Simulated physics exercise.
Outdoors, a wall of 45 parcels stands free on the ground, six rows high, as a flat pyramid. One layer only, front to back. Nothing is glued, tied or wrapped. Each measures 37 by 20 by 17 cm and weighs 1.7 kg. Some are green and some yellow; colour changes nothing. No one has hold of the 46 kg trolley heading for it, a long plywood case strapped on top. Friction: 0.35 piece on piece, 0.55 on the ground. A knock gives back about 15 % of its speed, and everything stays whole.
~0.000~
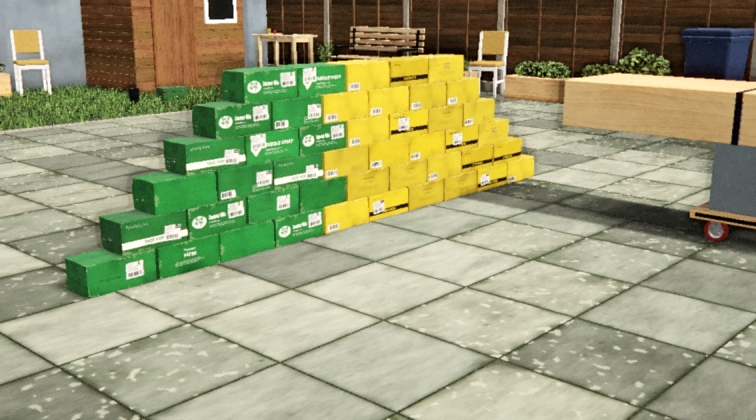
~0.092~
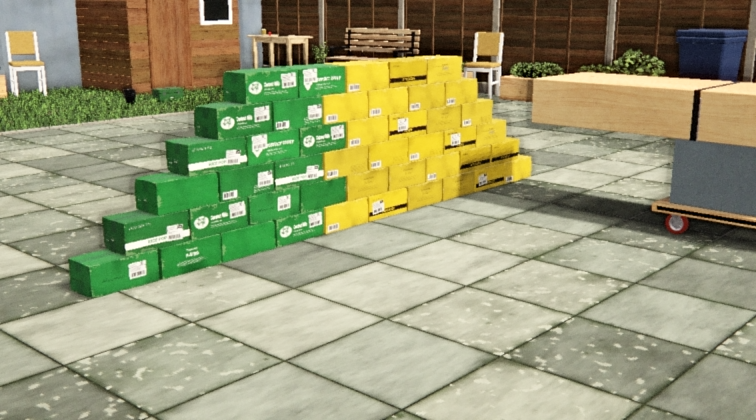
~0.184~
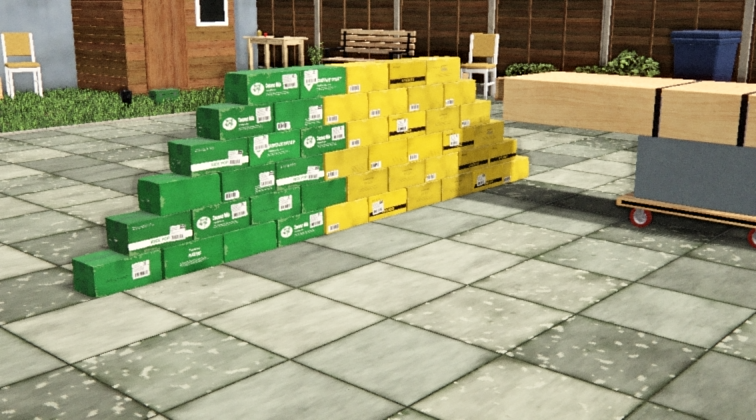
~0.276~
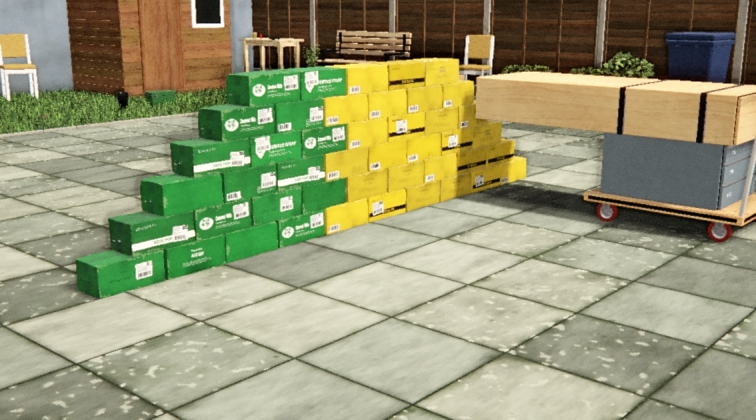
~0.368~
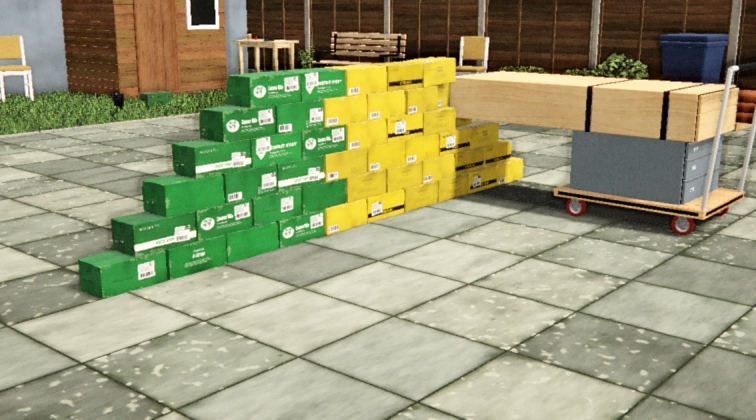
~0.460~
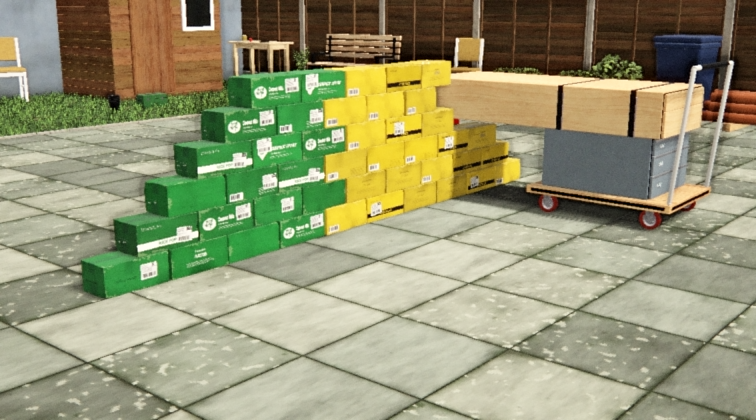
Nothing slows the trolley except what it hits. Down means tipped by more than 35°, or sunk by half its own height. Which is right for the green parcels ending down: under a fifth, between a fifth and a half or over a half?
Ending down: Fewer than one in five.
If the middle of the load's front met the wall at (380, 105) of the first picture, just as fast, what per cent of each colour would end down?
In that case yellow 30, green 20 per cent.
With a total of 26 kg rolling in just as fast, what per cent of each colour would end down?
Then yellow 10, green 0 per cent.
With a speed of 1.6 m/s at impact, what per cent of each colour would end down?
Then yellow 10, green 0 per cent.
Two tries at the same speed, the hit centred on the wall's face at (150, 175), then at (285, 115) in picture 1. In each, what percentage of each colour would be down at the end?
Yellow 0 then 10, green 20 then 40 per cent.
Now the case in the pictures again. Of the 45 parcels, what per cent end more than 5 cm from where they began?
Shifted: 25 per cent.
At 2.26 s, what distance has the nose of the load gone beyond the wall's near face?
Roughly 170 cm.
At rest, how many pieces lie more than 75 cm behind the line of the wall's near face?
Some 8 pieces.
Around 0.76 s, load 92 cm past the wall's line, still rolling; none of the 18 green parcels down (2 of 45 in all colours); top green parcel unmoved.
Around 0.92 s, load 1.15 m past the wall's line, still rolling; none of the 18 green parcels down (3 of 45 in all colours); top green parcel unmoved.
Around 1.24 s, load 1.47 m past the wall's line, still rolling; none of the 18 green parcels down (3 of 45 in all colours); top green parcel unmoved.
Around 2.26 s, load 1.68 m past the wall's line, still rolling; none of the 18 green parcels down (3 of 45 in all colours); top green parcel unmoved.
Finally (4.5 s), load 1.58 m past the wall's line, stopped; none of the 18 green parcels down (4 of 45 in all colours); top green parcel unmoved; top yellow parcel unmoved. That is 0 per cent. Seen by the last camera, middles, top green parcel near (312, 85), top yellow parcel near (355, 81).
